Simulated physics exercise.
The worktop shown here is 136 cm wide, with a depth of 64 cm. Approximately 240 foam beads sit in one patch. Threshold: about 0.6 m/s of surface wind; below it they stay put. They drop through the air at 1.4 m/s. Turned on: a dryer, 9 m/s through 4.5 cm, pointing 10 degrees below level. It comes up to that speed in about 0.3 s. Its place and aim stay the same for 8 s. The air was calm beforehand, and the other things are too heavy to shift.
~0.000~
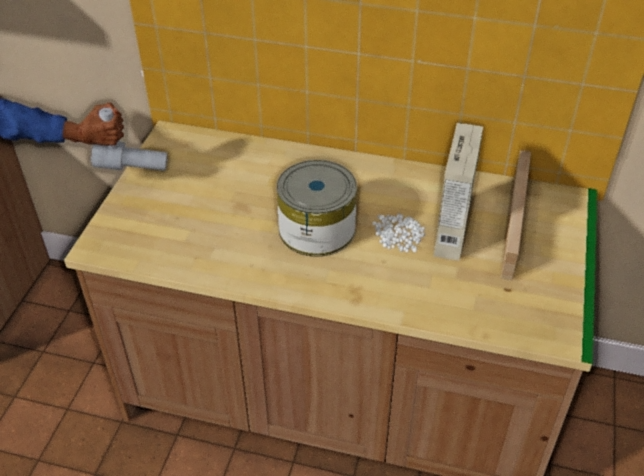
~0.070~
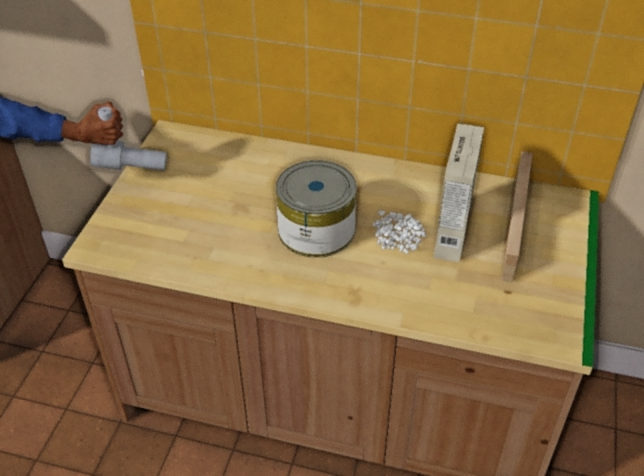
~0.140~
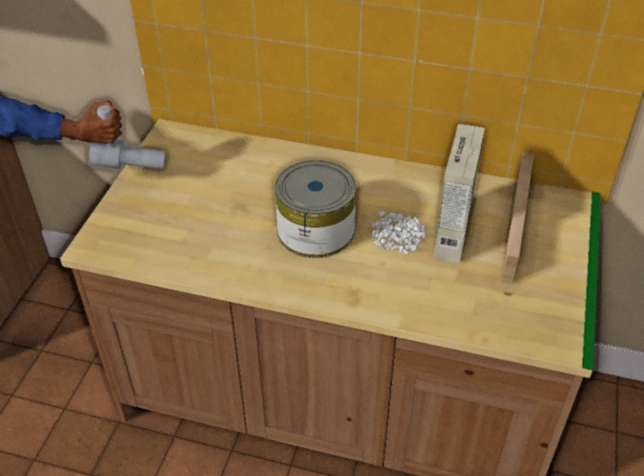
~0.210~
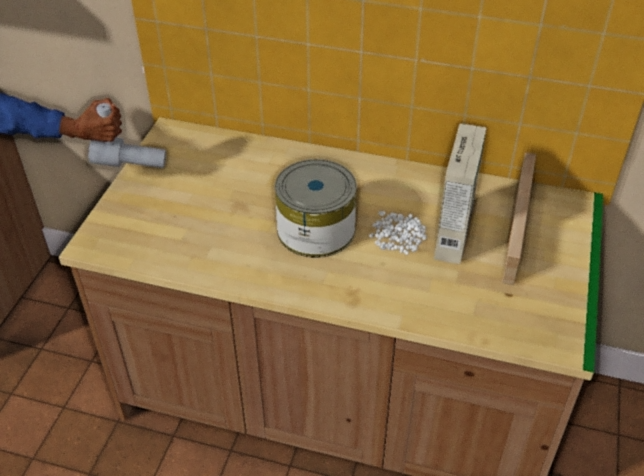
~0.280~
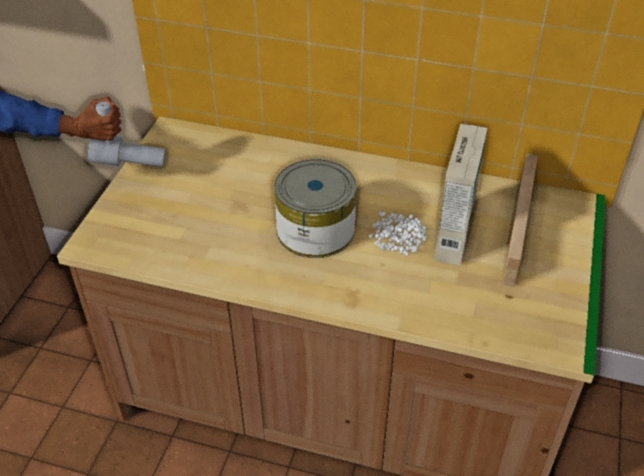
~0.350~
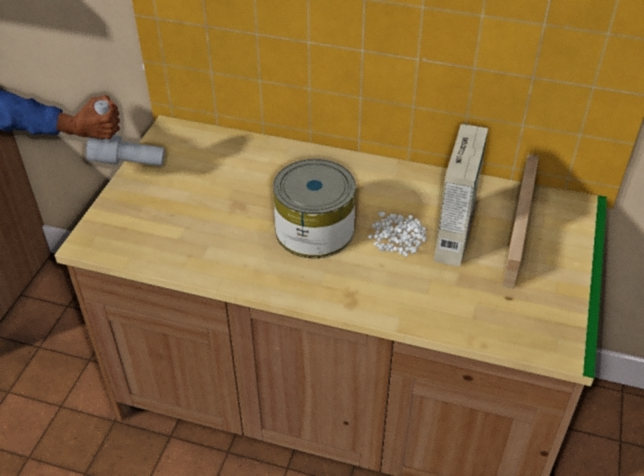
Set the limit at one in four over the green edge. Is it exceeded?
No, that many or fewer.
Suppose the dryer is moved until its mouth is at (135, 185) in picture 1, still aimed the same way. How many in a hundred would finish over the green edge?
Near 0 per cent.
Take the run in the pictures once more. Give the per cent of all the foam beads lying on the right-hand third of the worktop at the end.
Something close to 10 % ends up there.
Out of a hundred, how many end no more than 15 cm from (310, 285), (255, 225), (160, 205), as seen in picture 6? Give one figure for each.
I would say some 0 %, 0 % and 0 % respectively.
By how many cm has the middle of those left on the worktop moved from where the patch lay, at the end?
About 0 centimetres.
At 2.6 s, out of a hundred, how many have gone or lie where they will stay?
The share is about 40 %.
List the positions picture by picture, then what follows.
In the first picture, the middle of the foam beads is near (397, 233), none has stirred yet and the mouth of the dryer is at (166, 162).
In the second picture, the middle of the foam beads is near (397, 233), none has stirred yet and the green edge is centred on (596, 270).
In the third picture, the middle of the foam beads is near (397, 233), none has stirred yet, the top of a carton is at (466, 150) and the top of a large tin is at (316, 186).
In the fourth picture, the middle of the foam beads is near (398, 233) and about 1 % have left their places.
In the fifth picture, the middle of the foam beads is near (398, 234) and about 1 % have left their places.
In the sixth picture, the middle of the foam beads is near (397, 235) and about 1 % have left their places.
After 1.6 s the count stands so, 0 % are over the green edge; the middle of those still in play is near (403, 240).
After 2.6 s the count stands so, 0 % are over the green edge; the middle of those still in play is near (403, 240).
After 4.4 s the count stands so, 0 % are over the green edge; the middle of those still in play is near (400, 240).
After 8.0 s, at the end, 0 % are over the green edge; the middle of those still in play is near (400, 240).
